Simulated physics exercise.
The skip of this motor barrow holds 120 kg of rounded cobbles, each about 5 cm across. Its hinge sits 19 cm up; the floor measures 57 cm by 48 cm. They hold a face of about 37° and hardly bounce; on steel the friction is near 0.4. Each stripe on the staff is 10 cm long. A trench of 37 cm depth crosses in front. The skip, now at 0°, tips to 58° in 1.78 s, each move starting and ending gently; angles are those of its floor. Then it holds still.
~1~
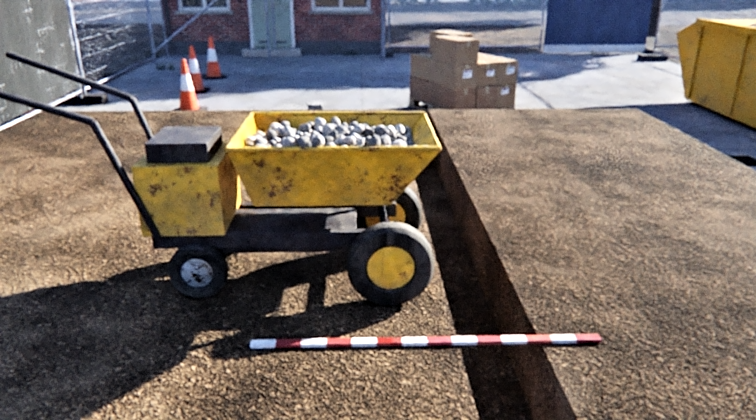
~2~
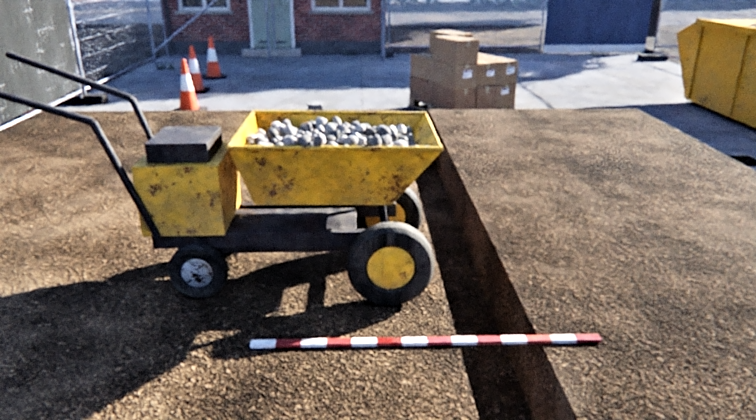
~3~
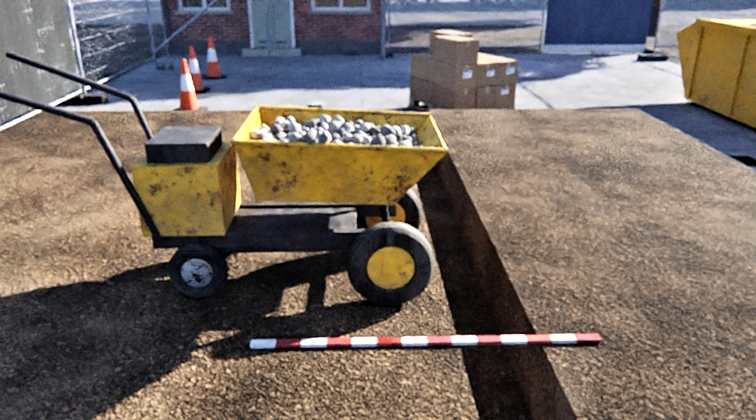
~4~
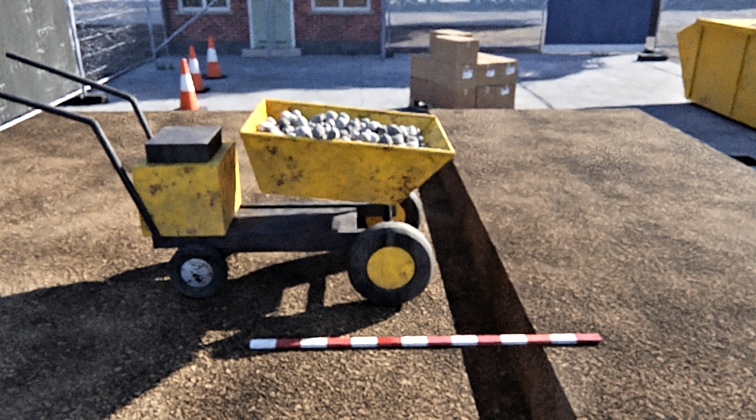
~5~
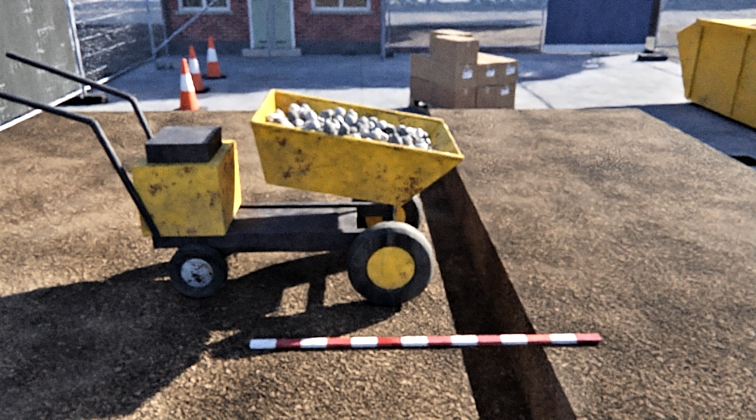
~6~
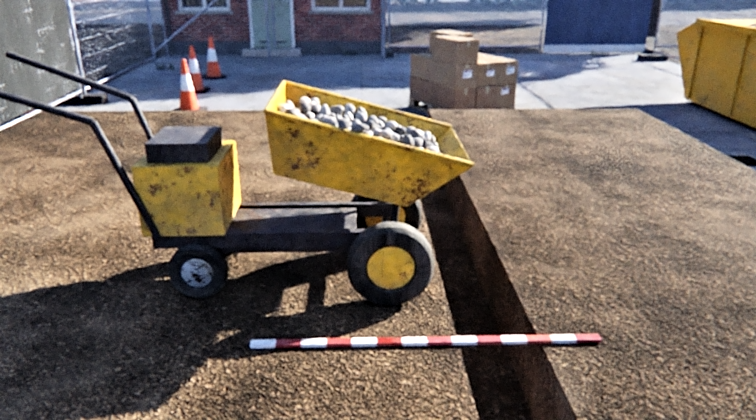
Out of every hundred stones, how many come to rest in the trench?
Roughly 17 per cent ends in the trench.
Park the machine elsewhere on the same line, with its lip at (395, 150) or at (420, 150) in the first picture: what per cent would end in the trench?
First some 50, then 35 per cent.
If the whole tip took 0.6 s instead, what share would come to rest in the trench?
Then about 10 per cent.
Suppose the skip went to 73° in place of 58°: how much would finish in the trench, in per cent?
Then about 25 per cent.
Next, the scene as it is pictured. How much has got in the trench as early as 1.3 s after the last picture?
Some 0 per cent.
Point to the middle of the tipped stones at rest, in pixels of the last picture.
Around (540, 267).
Then, 0.7 s after the last picture the floor is at 49°, 100 % in the skip; the foremost stones are at (496, 191).
Then, 1.3 s after the last picture the floor is at 58°, 80 % in the skip, 1 % in the trench, 19 % past the trench; the foremost stones are at (589, 270).
Then, 1.6 s after the last picture the floor is at 58°, 58 % in the skip, 1 % in the trench, 42 % past the trench; the foremost stones are at (635, 269).
Then, 3.6 s after the last picture the floor is at 58°, 31 % in the skip, 17 % in the trench, 52 % past the trench; the foremost stones are at (666, 264).
